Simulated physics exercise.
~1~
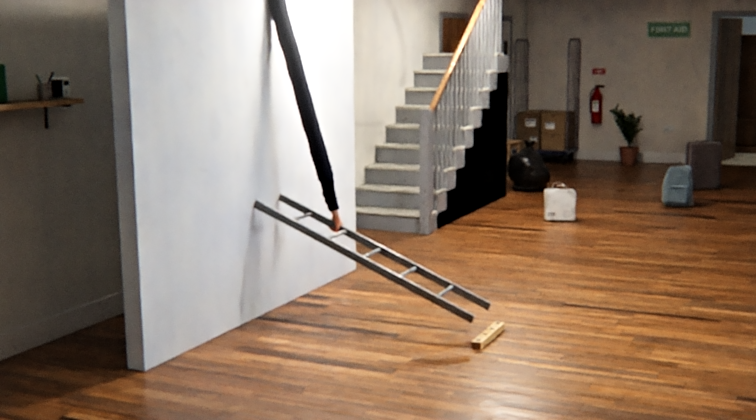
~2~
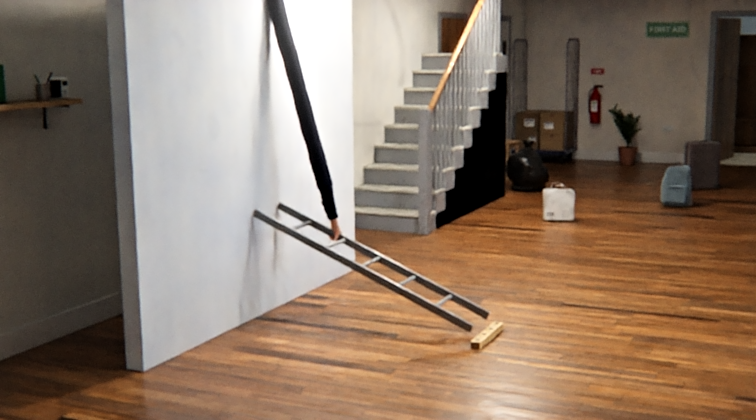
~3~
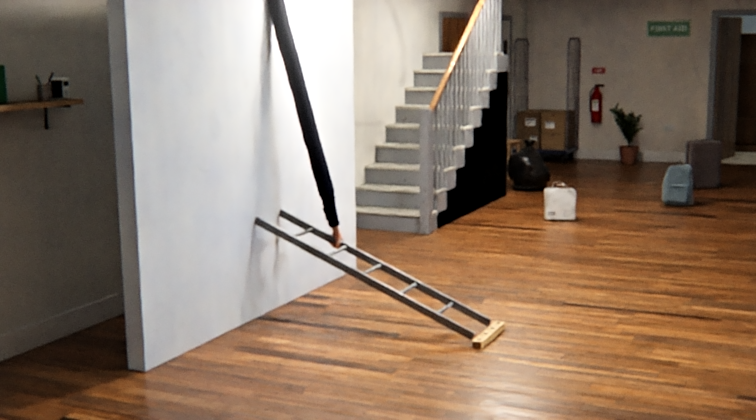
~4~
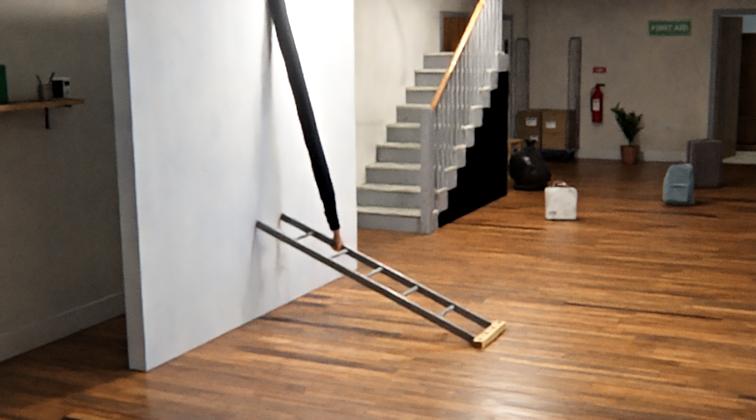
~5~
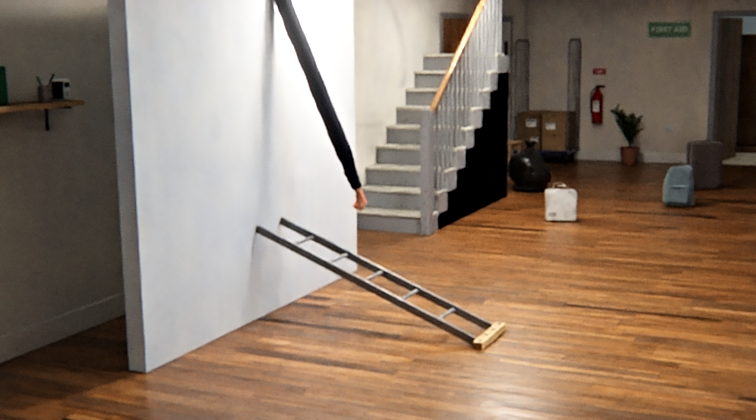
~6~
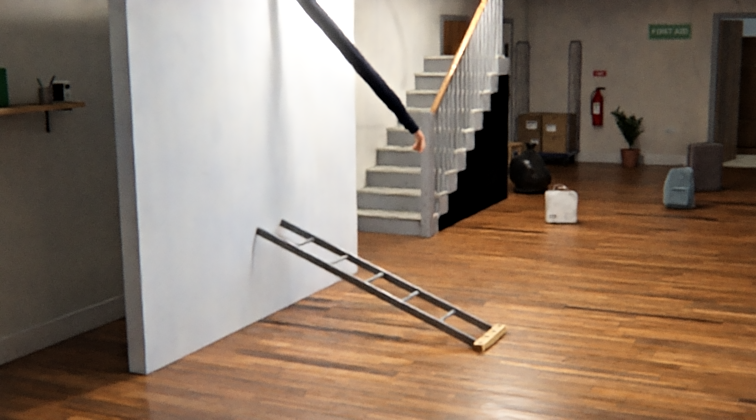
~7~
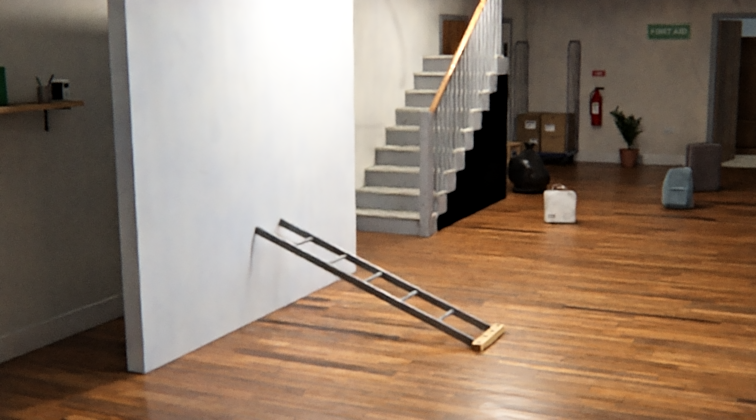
A dark grey rack like a short ladder slants against a pale wall panel at left, held by a hand on a long black-sleeved arm reaching from above. The slightly swaying view looks across a glossy brown wood floor toward grey stairs, with a white case, a blue bag, a plant and a red extinguisher beyond. The hand lowers the rack a little until its foot meets a yellowish wooden strip on the floor. The fingers let go, and the arm swings up to the right and out of sight. The rack stays leaning, its foot against the strip.
